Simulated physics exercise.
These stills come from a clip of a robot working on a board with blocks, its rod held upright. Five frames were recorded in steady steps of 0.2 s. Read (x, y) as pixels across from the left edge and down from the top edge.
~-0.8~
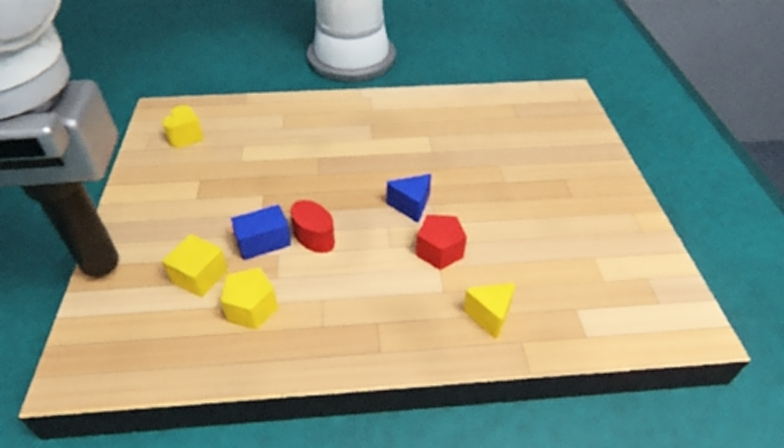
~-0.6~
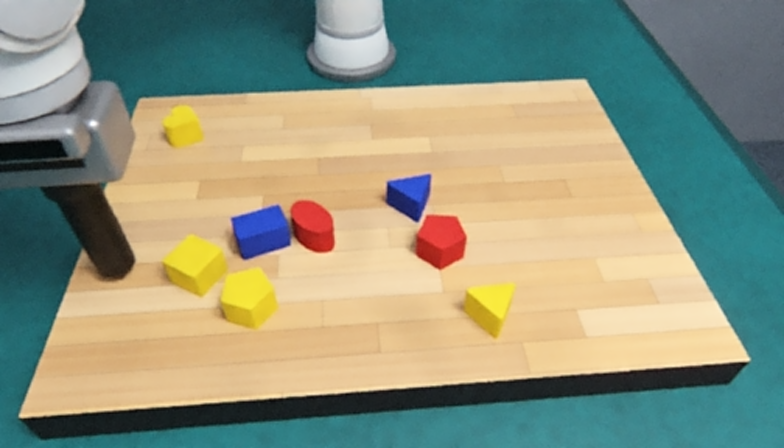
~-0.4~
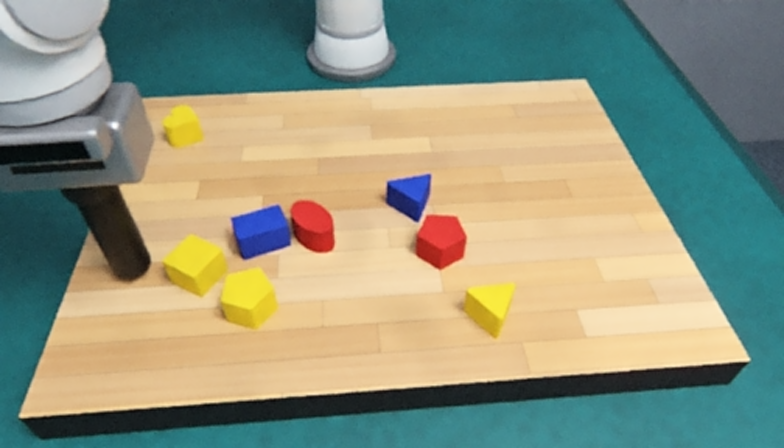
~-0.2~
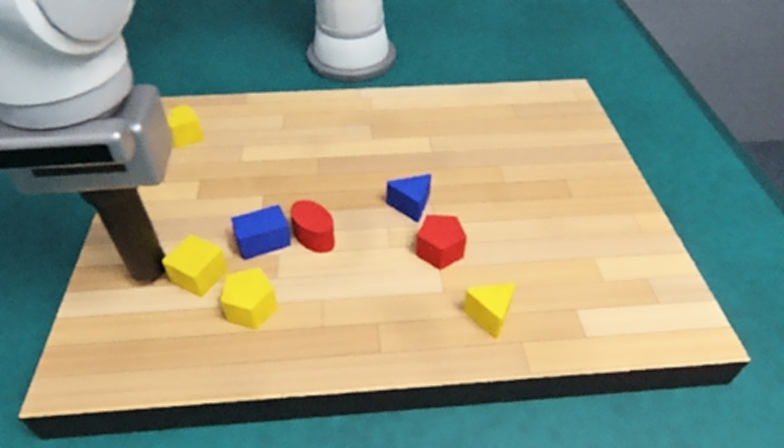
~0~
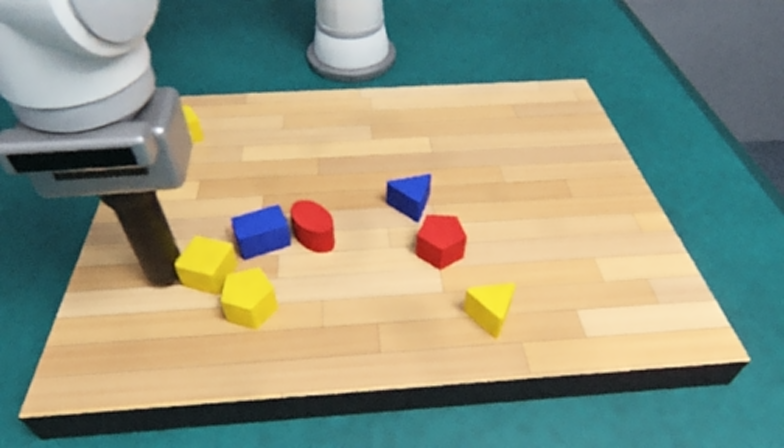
On a wooden board, a robot's dark rod moves right and nudges the yellow cube slightly.
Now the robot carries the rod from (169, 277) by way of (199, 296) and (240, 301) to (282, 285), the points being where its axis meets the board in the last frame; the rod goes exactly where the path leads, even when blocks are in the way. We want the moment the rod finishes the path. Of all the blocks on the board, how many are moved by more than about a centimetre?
The number is three or more.
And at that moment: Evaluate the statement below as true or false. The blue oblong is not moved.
False.
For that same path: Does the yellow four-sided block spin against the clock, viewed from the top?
Yes, I think so.
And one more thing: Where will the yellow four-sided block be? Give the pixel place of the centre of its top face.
In the picture, it is at (284, 229).
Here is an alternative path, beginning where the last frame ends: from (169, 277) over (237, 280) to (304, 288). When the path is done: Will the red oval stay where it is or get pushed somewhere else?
That block moves.
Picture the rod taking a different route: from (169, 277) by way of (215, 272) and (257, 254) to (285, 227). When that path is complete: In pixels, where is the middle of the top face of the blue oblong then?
I think it will end close to (301, 177).
What follows on the original path. One third of the way, rod (197, 291); yellow four-sided block (231, 258), turned 55° anticlockwise; yellow pentagon (250, 290).
Two thirds of the way, rod (238, 295); yellow four-sided block (259, 247), turned 110° anticlockwise; yellow pentagon (275, 294), turned 55° clockwise; blue oblong (264, 215).
At the end, rod (281, 280); yellow four-sided block (284, 229), turned 140° anticlockwise; yellow pentagon (299, 294), turned 110° clockwise; blue oblong (264, 209), turned 10° anticlockwise; red oval (316, 212), turned 15° clockwise.
